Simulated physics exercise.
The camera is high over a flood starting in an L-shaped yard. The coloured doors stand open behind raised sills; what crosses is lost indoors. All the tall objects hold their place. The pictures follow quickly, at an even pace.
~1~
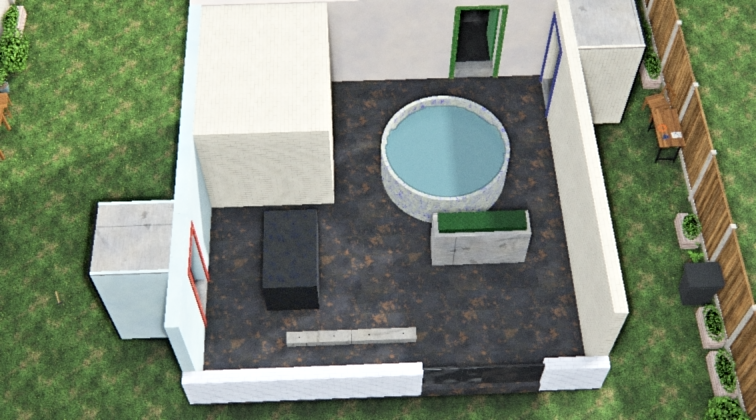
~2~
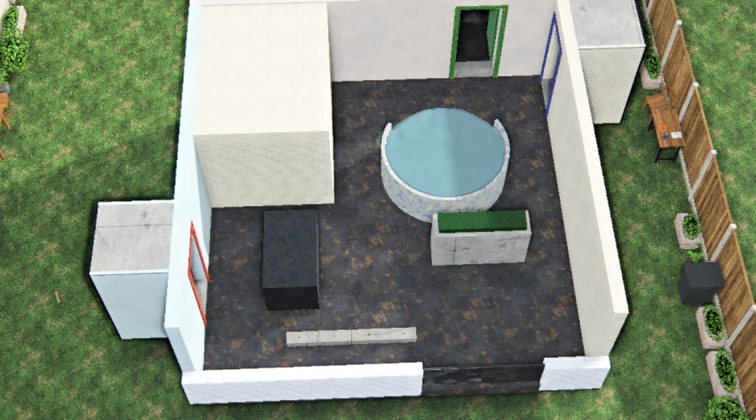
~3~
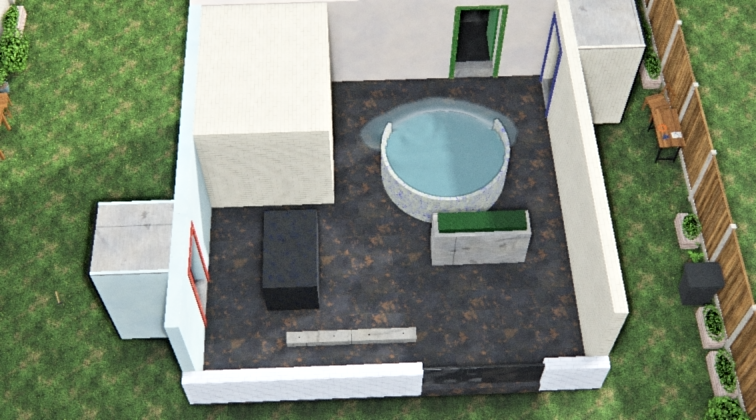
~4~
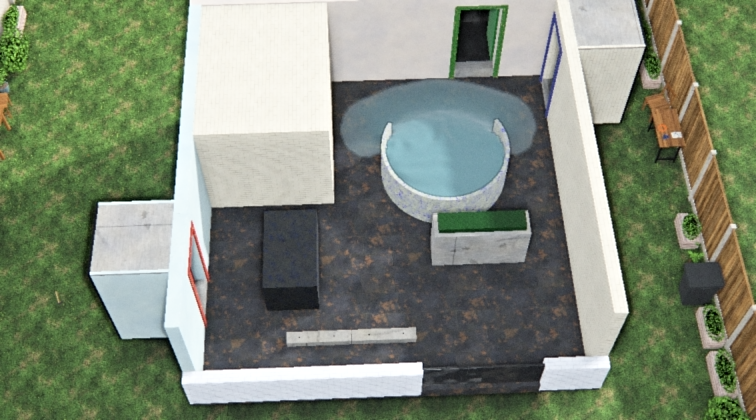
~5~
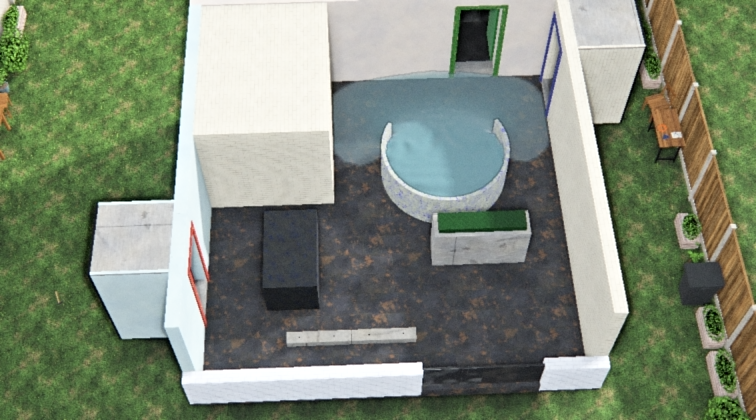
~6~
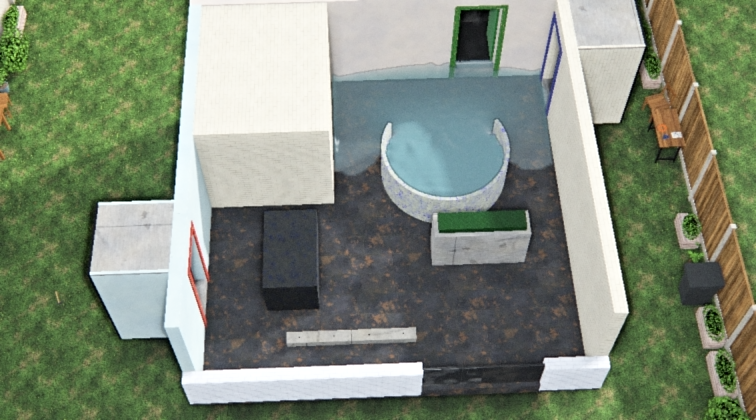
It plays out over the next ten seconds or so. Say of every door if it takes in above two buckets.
In the end: The blue door lets in a lot; the red door admits no more than that; the green door lets in a lot.
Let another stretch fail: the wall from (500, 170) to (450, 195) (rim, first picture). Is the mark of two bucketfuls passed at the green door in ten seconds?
The green door stays under.
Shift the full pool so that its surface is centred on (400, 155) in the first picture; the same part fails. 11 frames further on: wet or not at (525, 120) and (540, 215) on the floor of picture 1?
In that order: Flooded, clear.
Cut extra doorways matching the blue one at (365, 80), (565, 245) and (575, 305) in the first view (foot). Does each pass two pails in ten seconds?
As listed: Is over, keeps below it, stays under.
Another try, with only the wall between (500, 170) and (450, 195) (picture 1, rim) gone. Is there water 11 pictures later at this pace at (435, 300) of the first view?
Verdict: Free of water.
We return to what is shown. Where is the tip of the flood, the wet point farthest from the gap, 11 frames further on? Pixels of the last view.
I would point to (563, 236).
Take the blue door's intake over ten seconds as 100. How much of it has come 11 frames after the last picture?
About 40 per cent.
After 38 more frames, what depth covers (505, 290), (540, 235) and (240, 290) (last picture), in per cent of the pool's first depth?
Roughly 8, 8 and 0 per cent, in turn.
A moment on, water covers 25 % of the floor; the blue door over two buckets in, the red door not reached, the green door over two buckets in.
Next, water covers 30 % of the floor; the blue door far over two buckets in, the red door not reached, the green door far over two buckets in.
Then, water covers 55 % of the floor; the blue door far over two buckets in, the red door not reached, the green door far over two buckets in.
Later, water covers 85 % of the floor; the blue door far over two buckets in, the red door wet at the sill, nothing in, the green door far over two buckets in.
In the end, water covers 95 % of the floor; the blue door far over two buckets in, the red door wet at the sill, nothing in, the green door far over two buckets in.
